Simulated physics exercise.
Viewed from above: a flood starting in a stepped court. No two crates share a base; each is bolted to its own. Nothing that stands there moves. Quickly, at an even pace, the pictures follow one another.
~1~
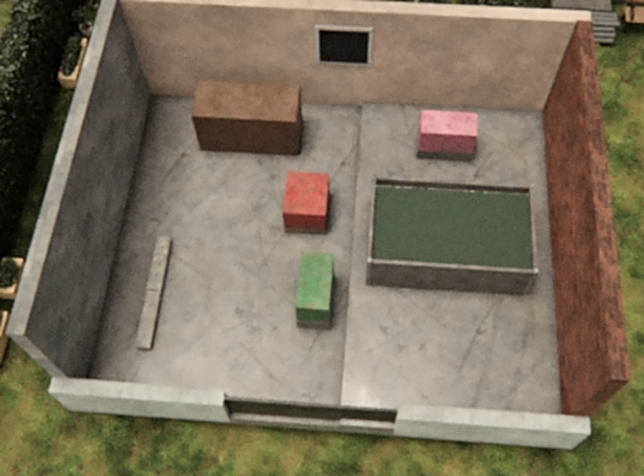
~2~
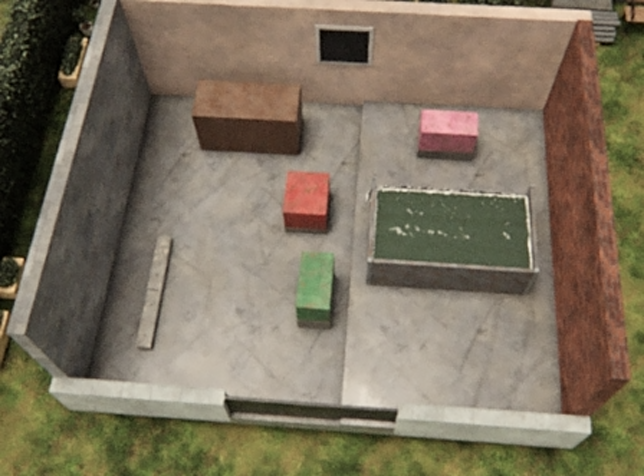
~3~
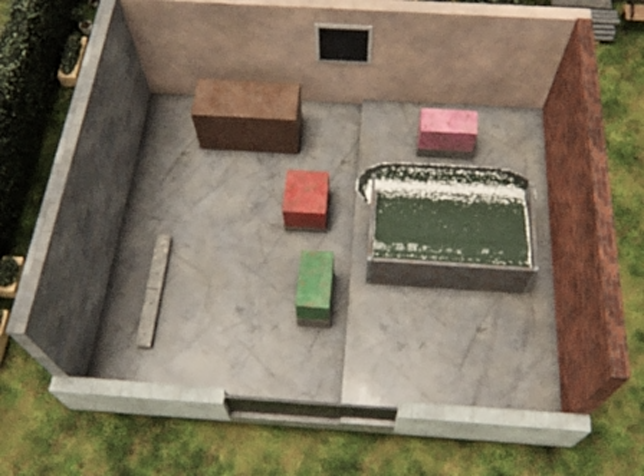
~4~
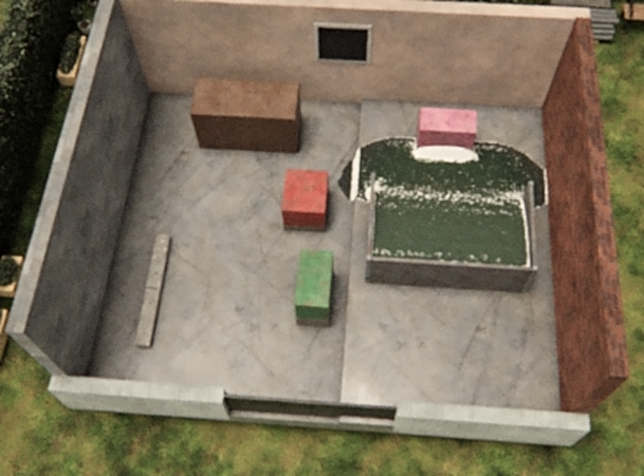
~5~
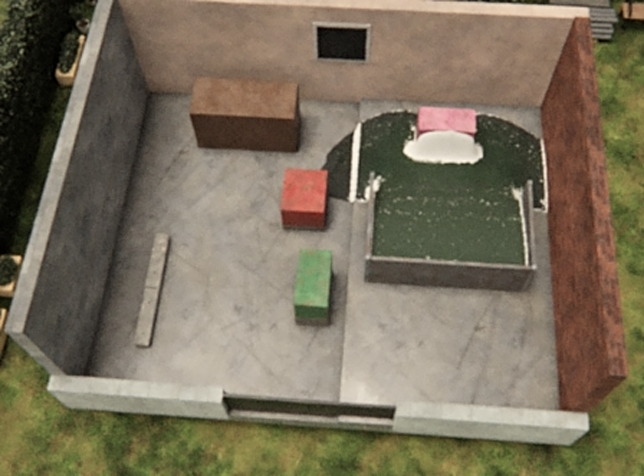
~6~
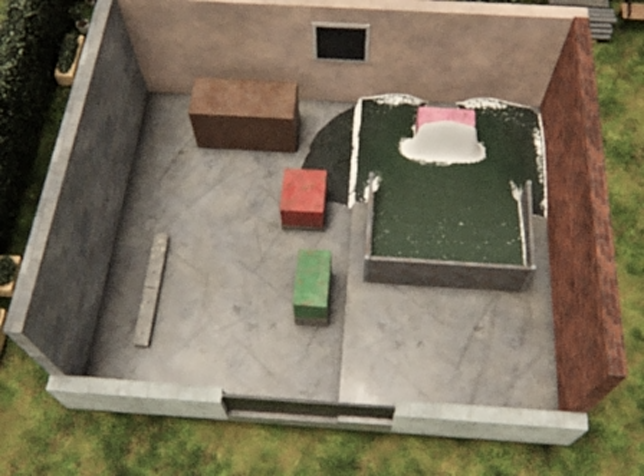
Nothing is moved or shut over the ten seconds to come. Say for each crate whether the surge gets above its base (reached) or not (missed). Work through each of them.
In order: The pink crate is caught by the water, the red crate is caught by the water, the green crate is safe from the water.
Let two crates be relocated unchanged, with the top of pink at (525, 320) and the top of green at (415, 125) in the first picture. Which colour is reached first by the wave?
Going by the pictures, it's the crate marked green.
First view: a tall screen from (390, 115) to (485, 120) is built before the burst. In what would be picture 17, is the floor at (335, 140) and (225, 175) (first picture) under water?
As listed: Wet, dry.
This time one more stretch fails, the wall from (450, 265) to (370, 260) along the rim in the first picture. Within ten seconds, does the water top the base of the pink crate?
As it turns out, pink is left untouched.
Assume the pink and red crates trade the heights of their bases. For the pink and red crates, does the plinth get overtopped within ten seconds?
After the swap, pink is flooded while red is flooded.
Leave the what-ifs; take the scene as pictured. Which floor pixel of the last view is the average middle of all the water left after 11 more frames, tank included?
(411, 161).
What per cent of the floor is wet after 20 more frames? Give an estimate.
Roughly 50 per cent.
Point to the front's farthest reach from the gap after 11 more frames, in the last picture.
Somewhere around (149, 93).
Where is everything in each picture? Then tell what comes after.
Still water in the open tank at (452, 225), in the first picture.
Water pours out on the open tank's far side and has run to (370, 200), in the second picture.
The front is at (364, 178), out from the gap on the open tank's far side, in the third picture.
The front is at (544, 179), out from the gap on the open tank's far side, in the fourth picture.
Water pours out on the open tank's far side and has run to (338, 150), in the fifth picture.
The front is at (360, 102), out from the gap on the open tank's far side, in the sixth picture.
A moment on, water covers 25 % of the floor; the pink crate water round its plinth, the red crate water round its plinth, the green crate not reached.
Next, water covers 30 % of the floor; the pink crate water round its plinth, the red crate water round its plinth, the green crate not reached.
Then, water covers 50 % of the floor; the pink crate water round its plinth, the red crate water round its plinth, the green crate not reached.
Later, water covers 80 % of the floor; the pink crate water round its plinth, the red crate water round its plinth, the green crate water round its plinth.
In the end, water covers 95 % of the floor; the pink crate was topped, the red crate was topped, the green crate stayed above the water.
